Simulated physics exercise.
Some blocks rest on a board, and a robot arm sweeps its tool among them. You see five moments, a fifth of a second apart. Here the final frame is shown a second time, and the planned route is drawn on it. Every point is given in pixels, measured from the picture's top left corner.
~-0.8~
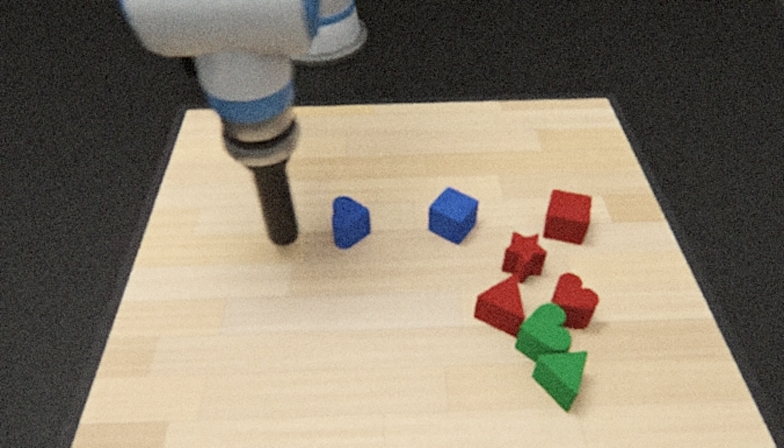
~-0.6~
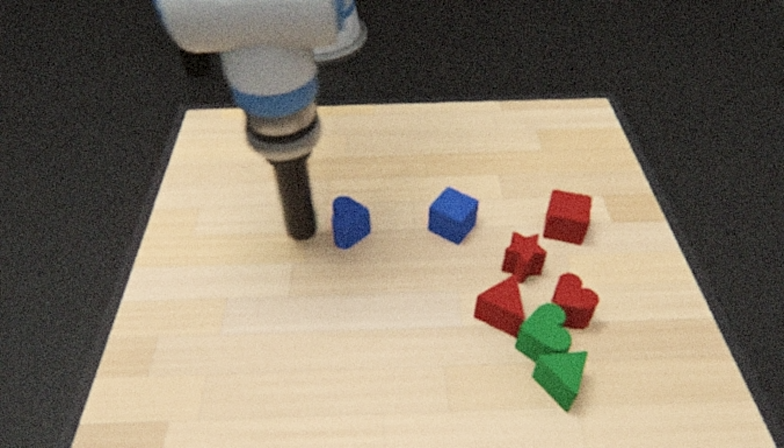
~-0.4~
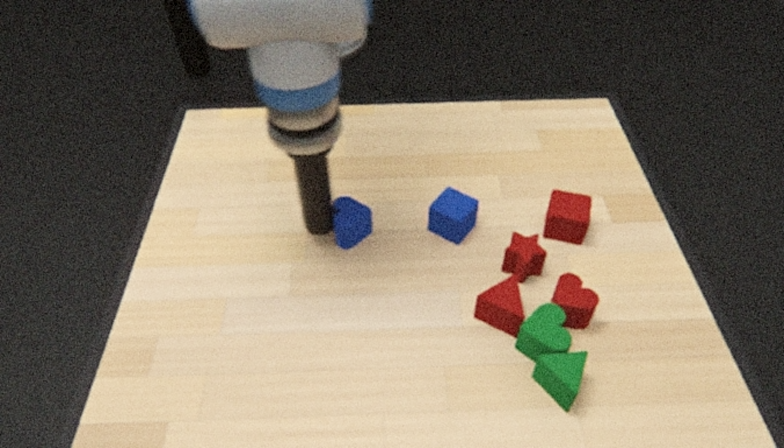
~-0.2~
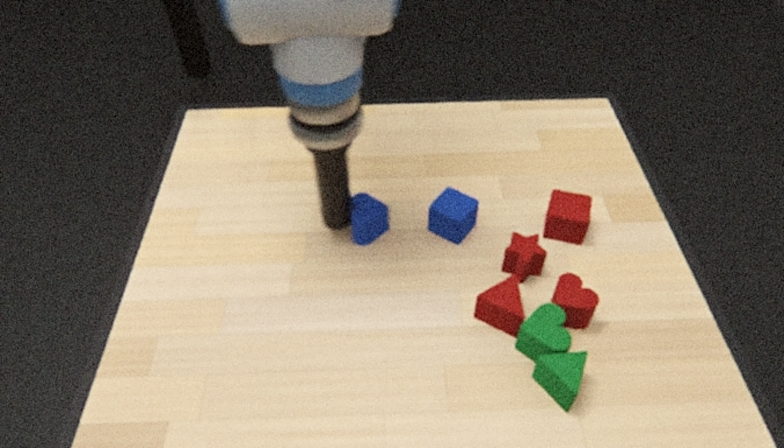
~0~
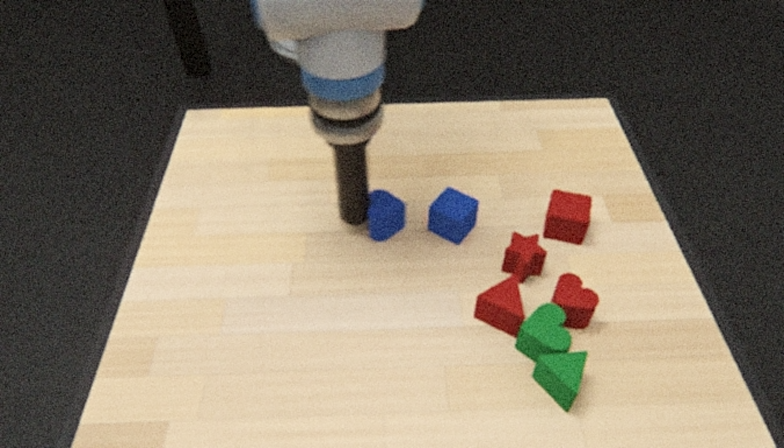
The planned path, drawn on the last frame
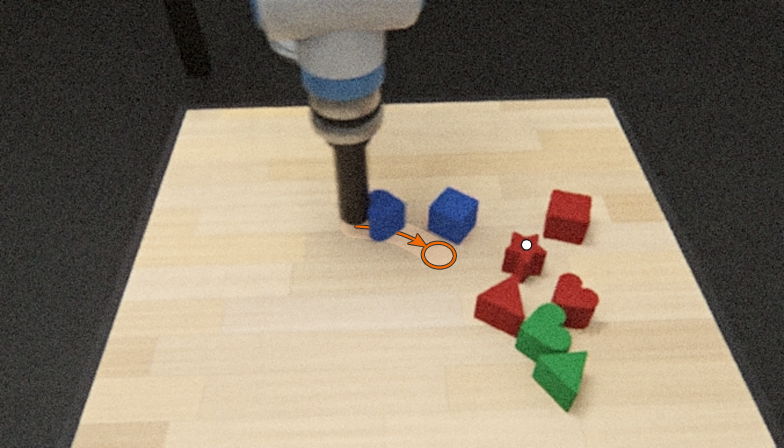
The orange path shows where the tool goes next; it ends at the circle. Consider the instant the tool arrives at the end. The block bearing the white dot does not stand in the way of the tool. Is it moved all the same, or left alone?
At the end of the path, it will still be in place.
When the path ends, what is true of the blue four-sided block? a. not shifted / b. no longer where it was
Option b.
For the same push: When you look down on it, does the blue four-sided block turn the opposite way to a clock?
Yes, that is what happens.
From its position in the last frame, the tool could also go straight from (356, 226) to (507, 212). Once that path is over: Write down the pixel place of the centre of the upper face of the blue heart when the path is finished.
When the path ends, it will be at (539, 185).
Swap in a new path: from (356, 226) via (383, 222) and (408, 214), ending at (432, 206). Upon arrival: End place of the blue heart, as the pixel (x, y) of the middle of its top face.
The answer is (462, 185).
Path on the board, from (356, 226) via (386, 230) and (414, 239), ending at (439, 255); the dot is on the red star block.
The first path, step by step. Halfway along, tool (401, 223); blue heart (431, 209); blue four-sided block (473, 206), turned 30° anticlockwise.
At the end, tool (440, 244); blue heart (470, 227), turned 15° anticlockwise; blue four-sided block (498, 208), turned 80° anticlockwise; red star block in place.
